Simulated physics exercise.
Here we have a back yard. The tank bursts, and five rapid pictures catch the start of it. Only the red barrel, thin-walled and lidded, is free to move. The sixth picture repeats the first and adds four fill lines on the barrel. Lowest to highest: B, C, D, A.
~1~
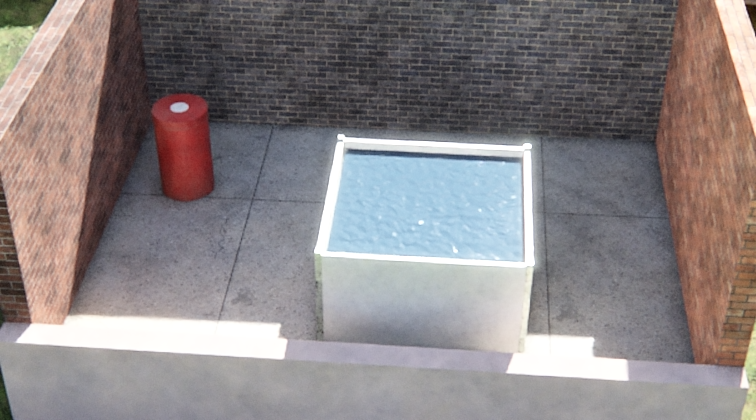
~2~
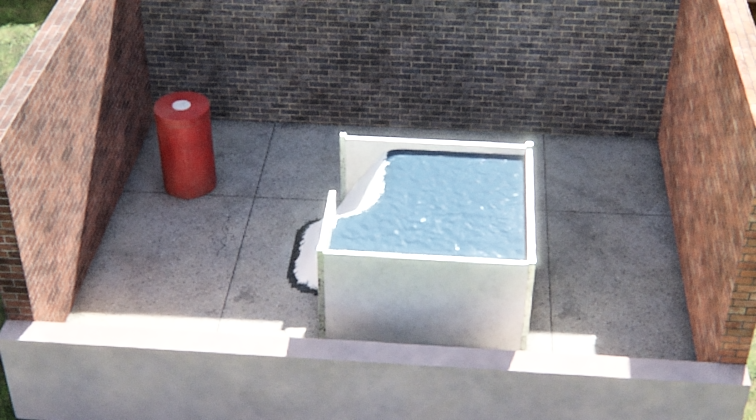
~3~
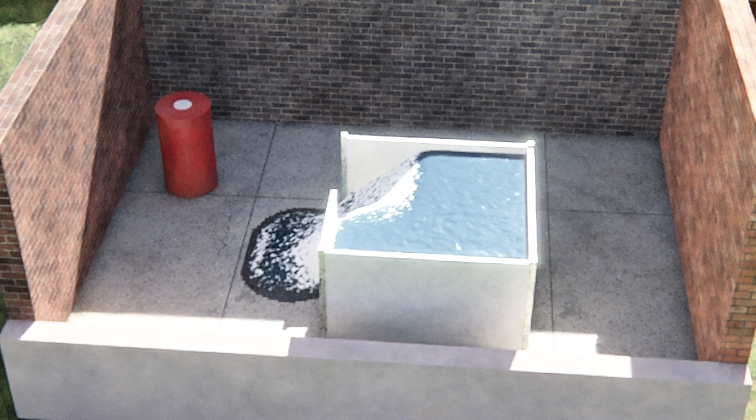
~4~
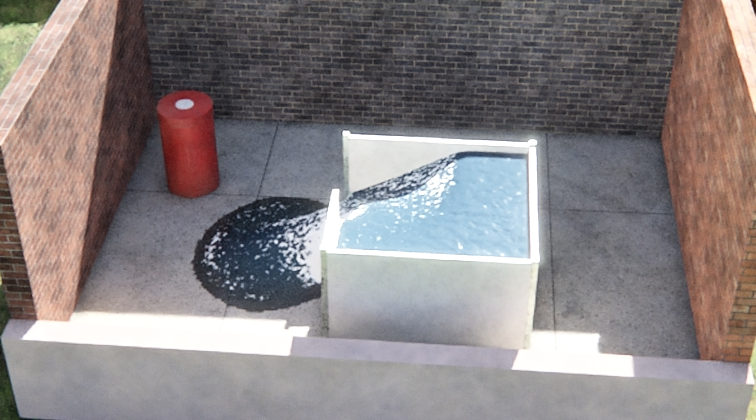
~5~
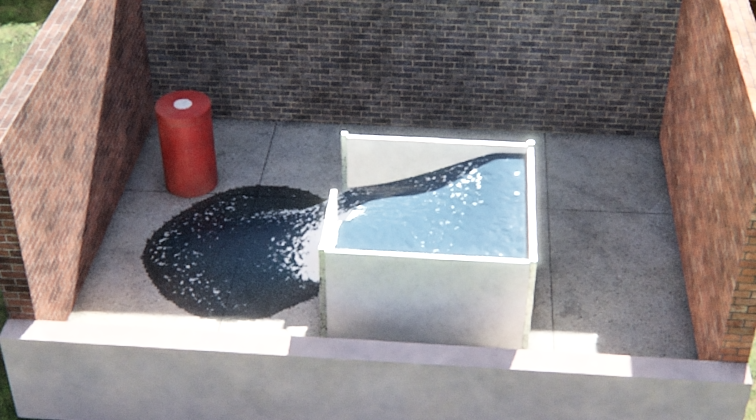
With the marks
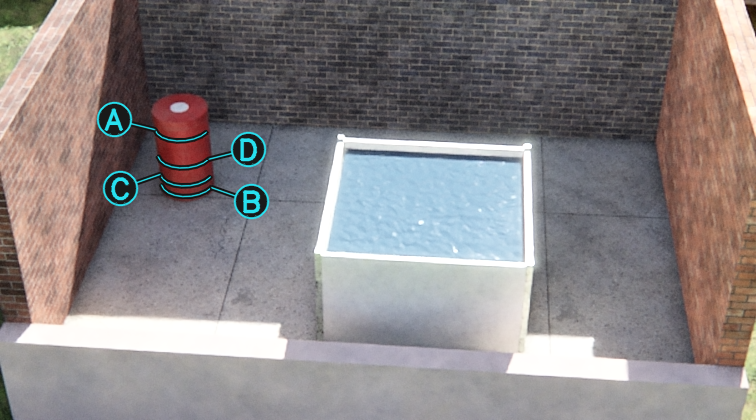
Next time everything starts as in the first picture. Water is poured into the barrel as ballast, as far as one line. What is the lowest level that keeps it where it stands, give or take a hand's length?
It is A.
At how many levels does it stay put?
One.
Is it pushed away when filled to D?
Yes, it does.
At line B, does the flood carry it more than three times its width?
Yes, it does.
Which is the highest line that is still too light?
Here it is line D.
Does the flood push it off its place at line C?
Yes, it does.
On the marked copy, A at (176, 140); B at (182, 196); C at (181, 185); D at (179, 167); from the bottom up B, C, D, A.
If A is chosen, it does not move.
If B is chosen, it is pushed about 8 times its own width away.
If C is chosen, it is pushed about 5 times its own width away.
If D is chosen, it is pushed about its own width away.
